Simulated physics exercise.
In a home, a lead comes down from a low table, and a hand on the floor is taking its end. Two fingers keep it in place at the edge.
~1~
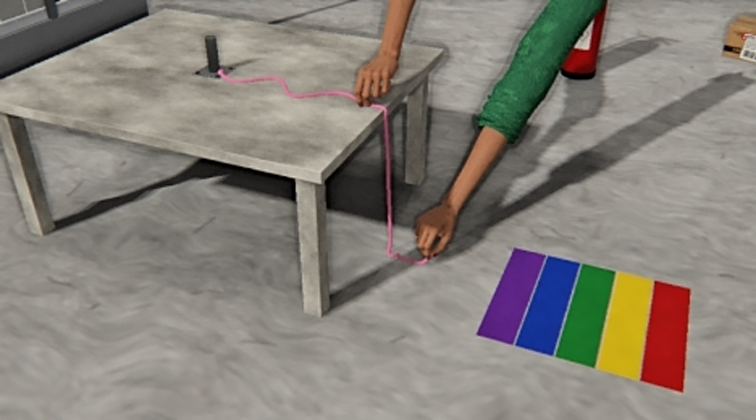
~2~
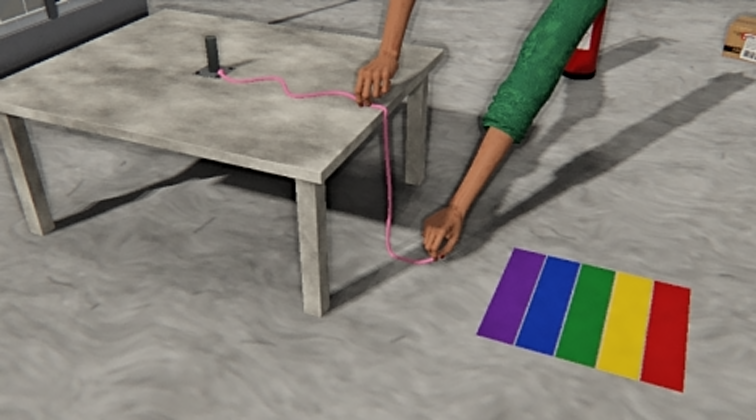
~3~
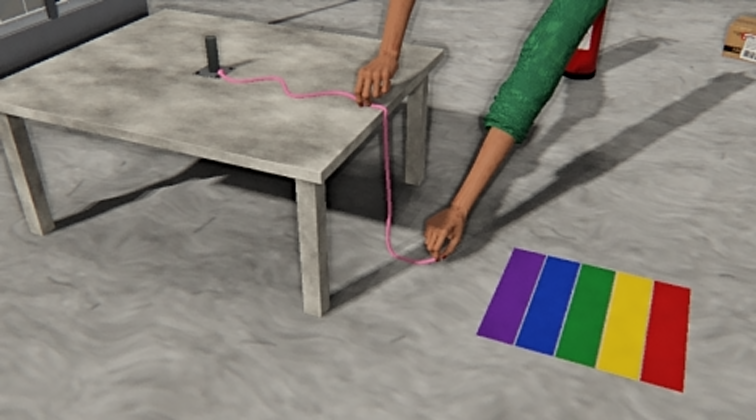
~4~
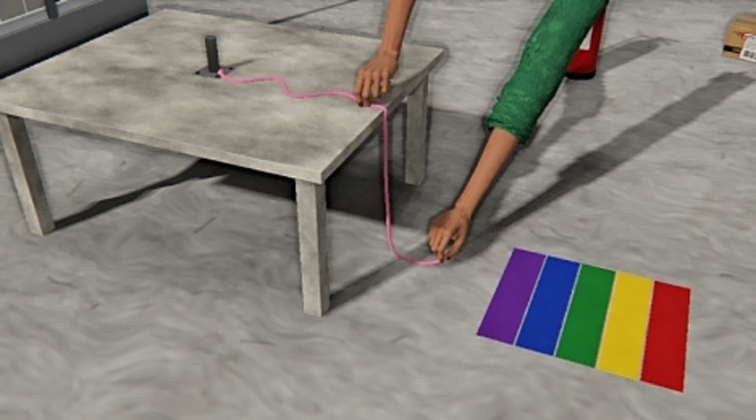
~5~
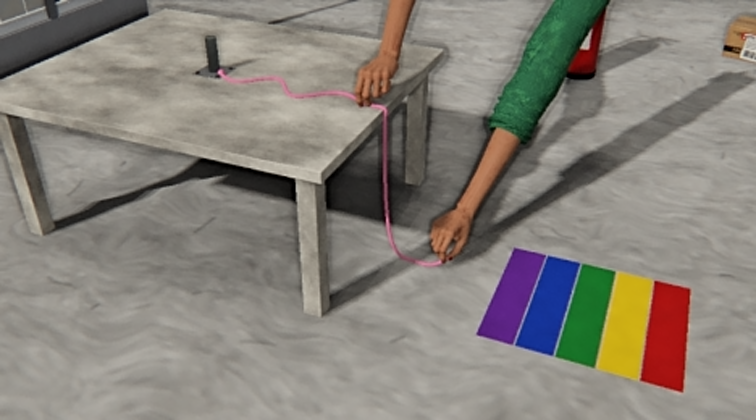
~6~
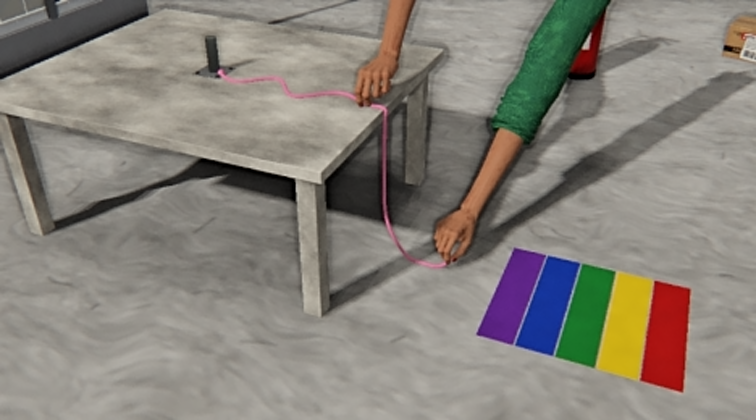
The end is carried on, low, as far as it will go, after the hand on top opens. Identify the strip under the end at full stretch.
Strip: Green.
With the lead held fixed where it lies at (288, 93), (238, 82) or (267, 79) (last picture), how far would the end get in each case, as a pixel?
Going through the three tries, you get (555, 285), (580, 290) and (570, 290).
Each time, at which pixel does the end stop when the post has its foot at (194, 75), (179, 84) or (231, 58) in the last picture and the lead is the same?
One per try, in order: (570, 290), (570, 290), (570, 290).
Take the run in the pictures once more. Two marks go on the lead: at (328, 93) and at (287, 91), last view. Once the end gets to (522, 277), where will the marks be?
Point one: (357, 101); point two: (312, 91).
Early on, end near (522, 277); over purple.
Midway, end near (563, 288); over blue.
At the end of the slack, end near (588, 294); over green. It gets as far as the green strip.
